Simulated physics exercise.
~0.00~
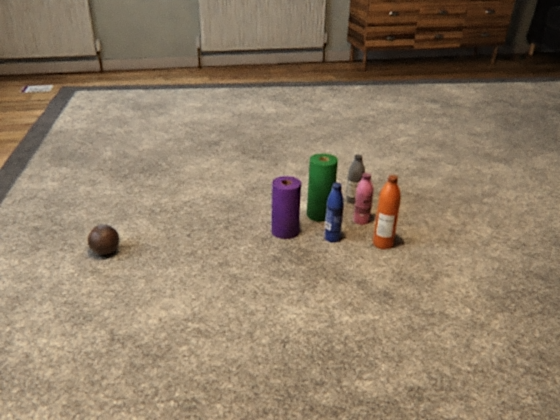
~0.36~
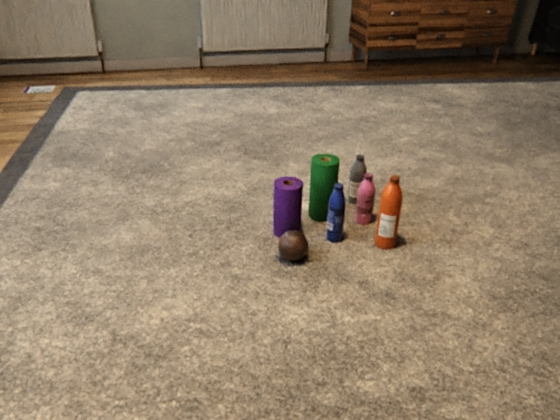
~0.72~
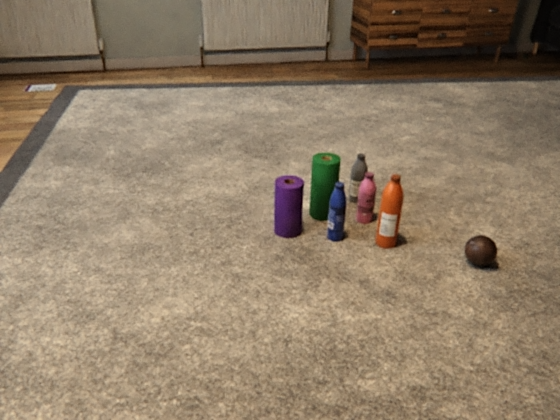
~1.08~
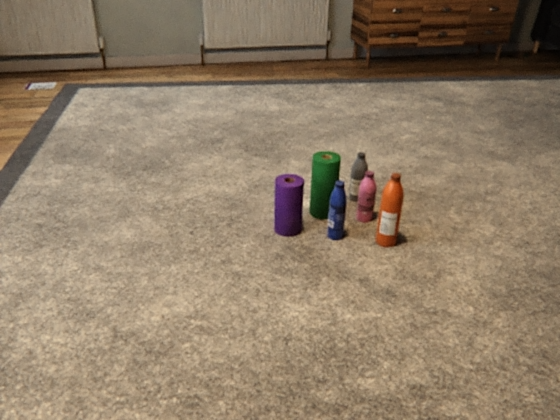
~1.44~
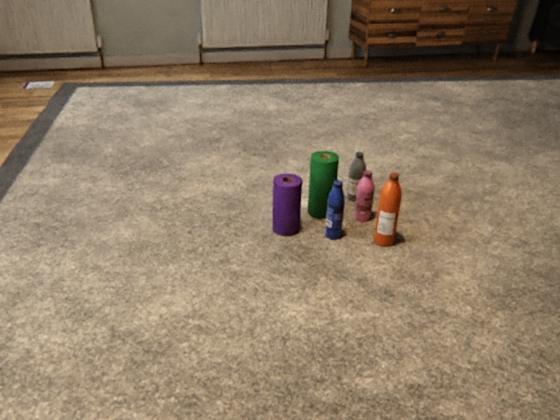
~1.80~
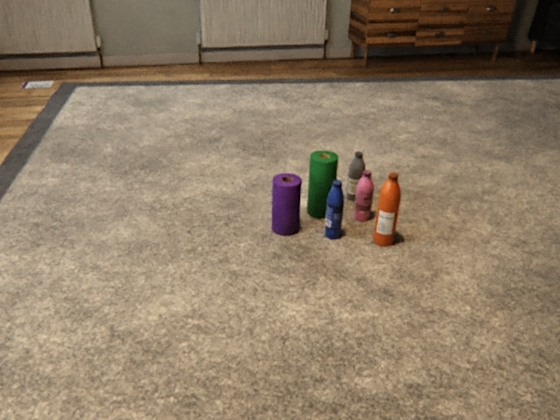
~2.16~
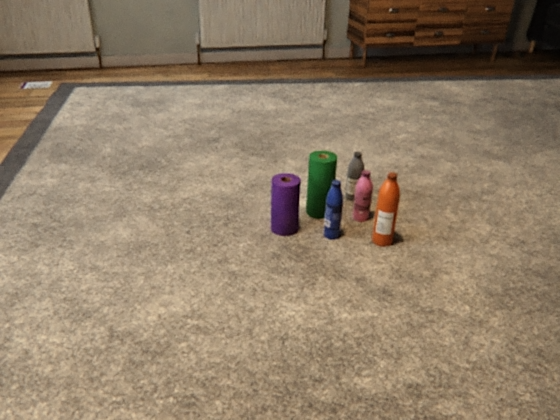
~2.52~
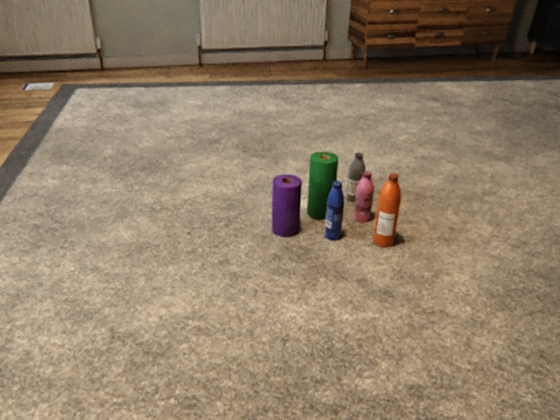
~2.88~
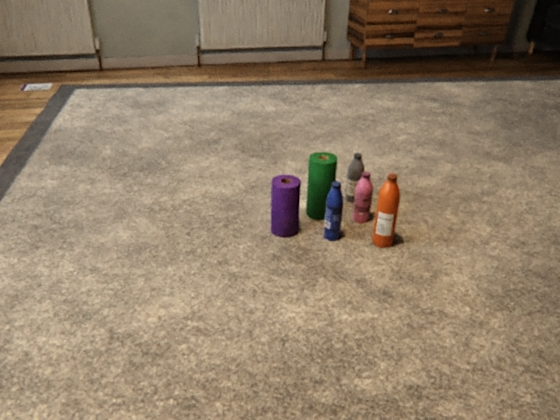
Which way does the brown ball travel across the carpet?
The brown ball moves to the right, passing in front of the bottles and rolls.
Brown ball rolling right across a grey carpet, passing in front of standing bottles and rolls and leaving them all upright.
